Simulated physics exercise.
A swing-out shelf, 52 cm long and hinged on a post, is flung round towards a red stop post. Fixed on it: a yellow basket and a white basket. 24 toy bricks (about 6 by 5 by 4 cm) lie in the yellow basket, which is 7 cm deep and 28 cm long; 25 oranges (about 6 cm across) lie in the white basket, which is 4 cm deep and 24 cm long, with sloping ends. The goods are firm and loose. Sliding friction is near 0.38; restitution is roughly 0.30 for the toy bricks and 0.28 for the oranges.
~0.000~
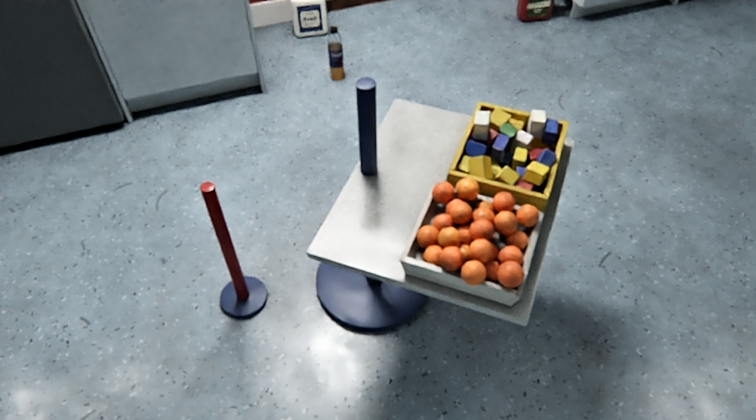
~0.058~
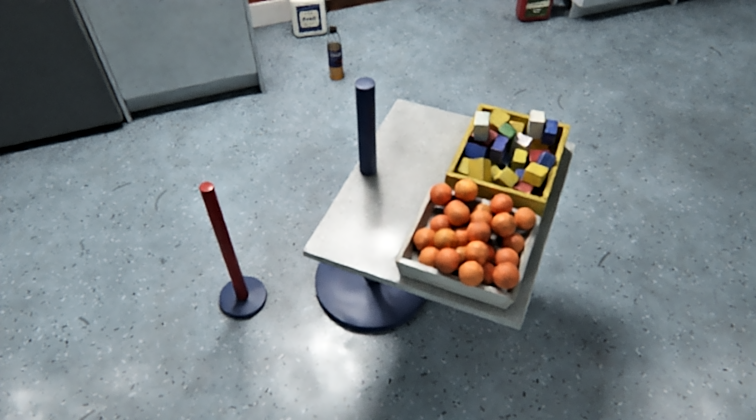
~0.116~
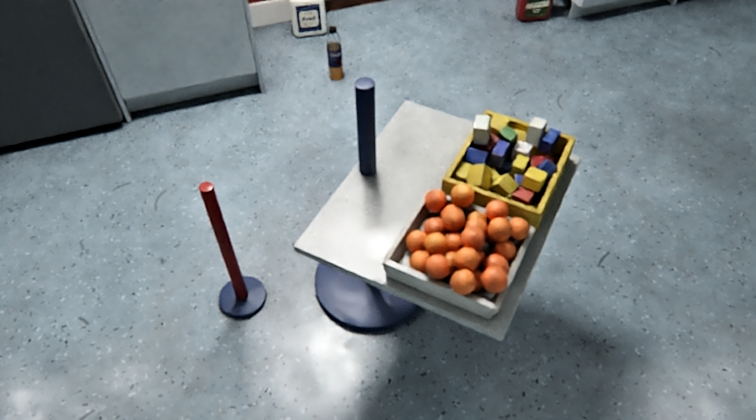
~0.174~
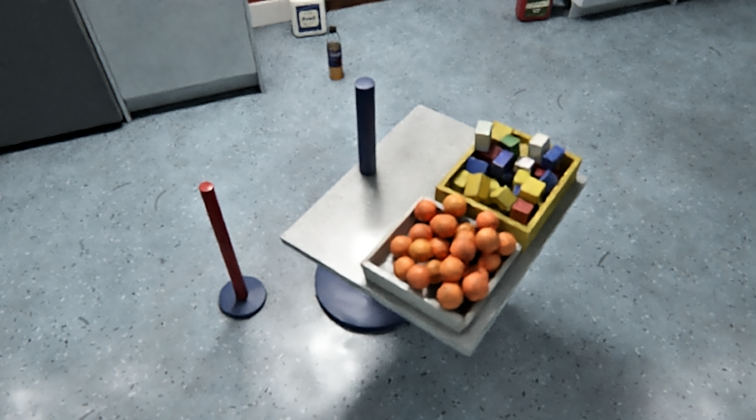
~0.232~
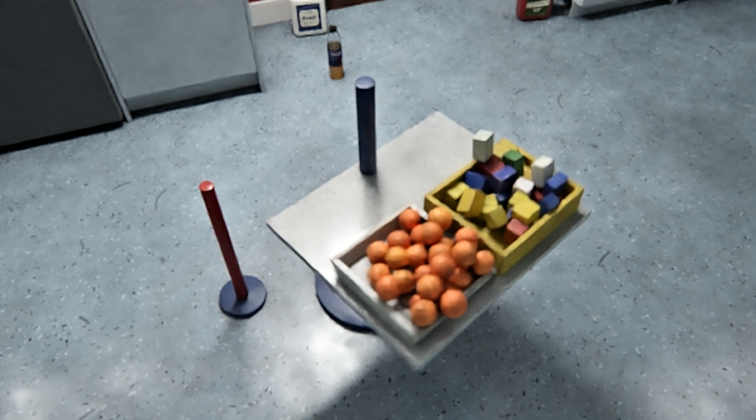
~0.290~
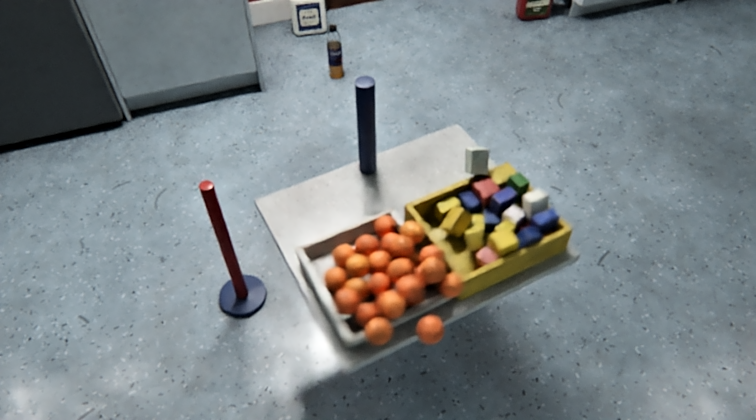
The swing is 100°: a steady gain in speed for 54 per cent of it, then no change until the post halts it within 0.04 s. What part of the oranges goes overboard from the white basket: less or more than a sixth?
The white basket loses more than a sixth of its oranges.
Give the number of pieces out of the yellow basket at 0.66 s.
About: Yellow basket 1.
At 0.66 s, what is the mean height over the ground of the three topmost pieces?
Roughly 68 cm.
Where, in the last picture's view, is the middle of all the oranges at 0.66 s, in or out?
Near (219, 233).
After 0.46 s, the shelf hits the red post.
After 0.54 s, yellow basket 23 in, 1 out and white basket 15 in, 10 out.
After 0.66 s, yellow basket 23 in, 1 out and white basket 15 in, 10 out.
After 0.88 s, yellow basket 23 in, 1 out and white basket 15 in, 10 out.
When it is over (at 1.31 s), yellow basket 23 in, 1 out and white basket 15 in, 10 out. Asked share, 10 of 25, 40 per cent.
